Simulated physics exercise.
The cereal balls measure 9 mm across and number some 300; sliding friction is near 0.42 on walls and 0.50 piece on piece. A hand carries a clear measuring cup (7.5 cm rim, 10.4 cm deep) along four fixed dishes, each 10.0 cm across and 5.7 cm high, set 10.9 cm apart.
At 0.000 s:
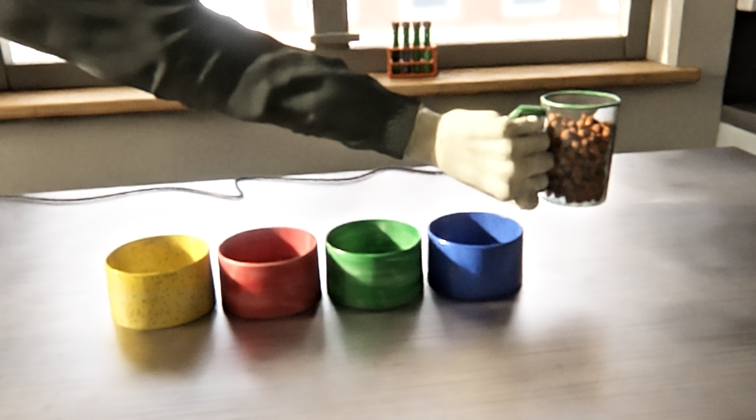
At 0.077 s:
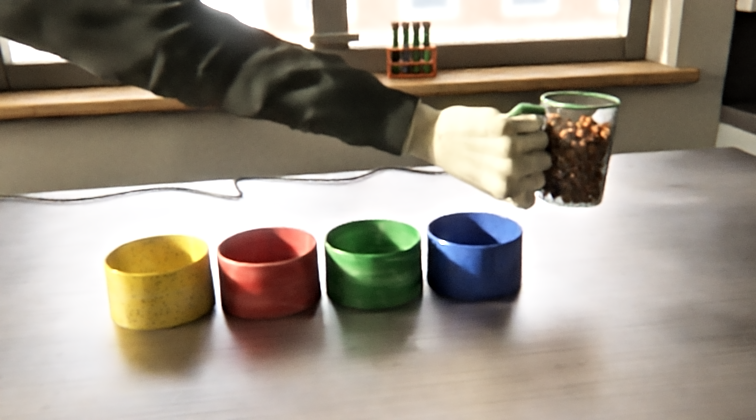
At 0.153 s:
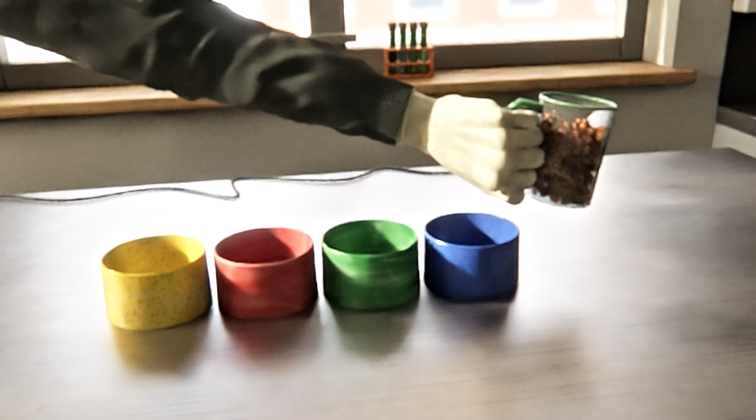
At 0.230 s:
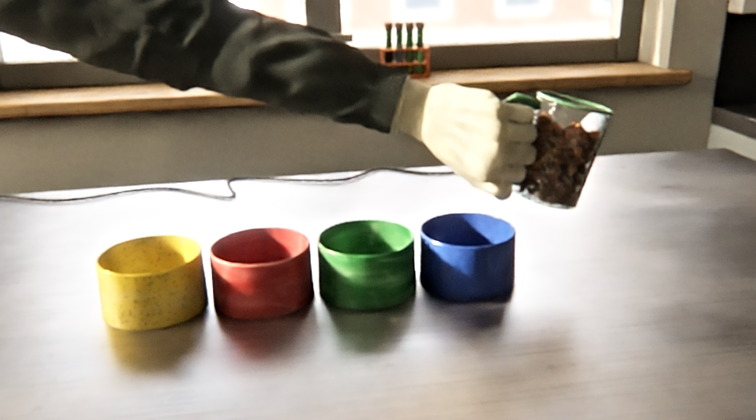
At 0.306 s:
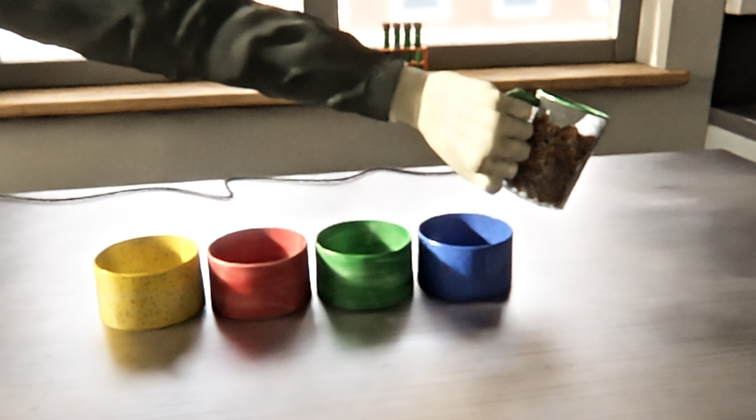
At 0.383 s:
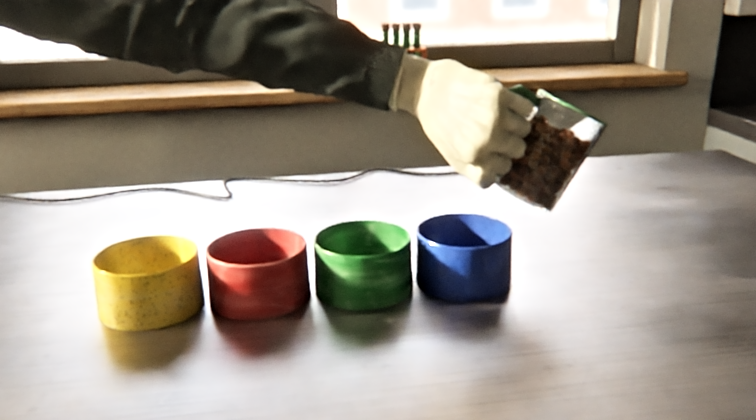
A dark-sleeved arm with a pale hand reaches in from the upper left over a grey tabletop, seen from slightly above, facing a bright window with a wooden sill. It holds a clear, green-rimmed cup of brown pieces at right, beyond a row of yellow, red, green and blue dishes. The hand tilts the cup rightward, shifting slightly left, as the view drifts very slightly.
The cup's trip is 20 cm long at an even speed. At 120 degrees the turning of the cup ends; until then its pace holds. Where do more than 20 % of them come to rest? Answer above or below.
Red: Below, blue: Below, green: Below, yellow: Below, counter: Above.
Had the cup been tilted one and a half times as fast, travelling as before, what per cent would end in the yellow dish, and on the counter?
Yellow 0, counter 100.
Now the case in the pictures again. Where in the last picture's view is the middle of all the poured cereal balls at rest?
Near (549, 267).
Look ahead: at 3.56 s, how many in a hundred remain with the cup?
Roughly 0 per cent.
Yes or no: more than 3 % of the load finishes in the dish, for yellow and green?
Yellow no, green no.
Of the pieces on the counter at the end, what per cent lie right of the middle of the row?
Some 100 per cent.
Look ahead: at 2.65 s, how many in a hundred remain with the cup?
Some 0 per cent of the load.
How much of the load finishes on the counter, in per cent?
About 90 per cent.
Then, at 1.74 s, tilt 120 degrees; cup holds 15 %.
After 2.65 s, tilt 120 degrees; cup holds 0 %, blue 10 %.
After 3.56 s, tilt 120 degrees; cup holds 0 %, blue 10 %.
At rest (3.9 s), red 0 %, blue 10 %, green 0 %, yellow 0 %, counter 90 %.
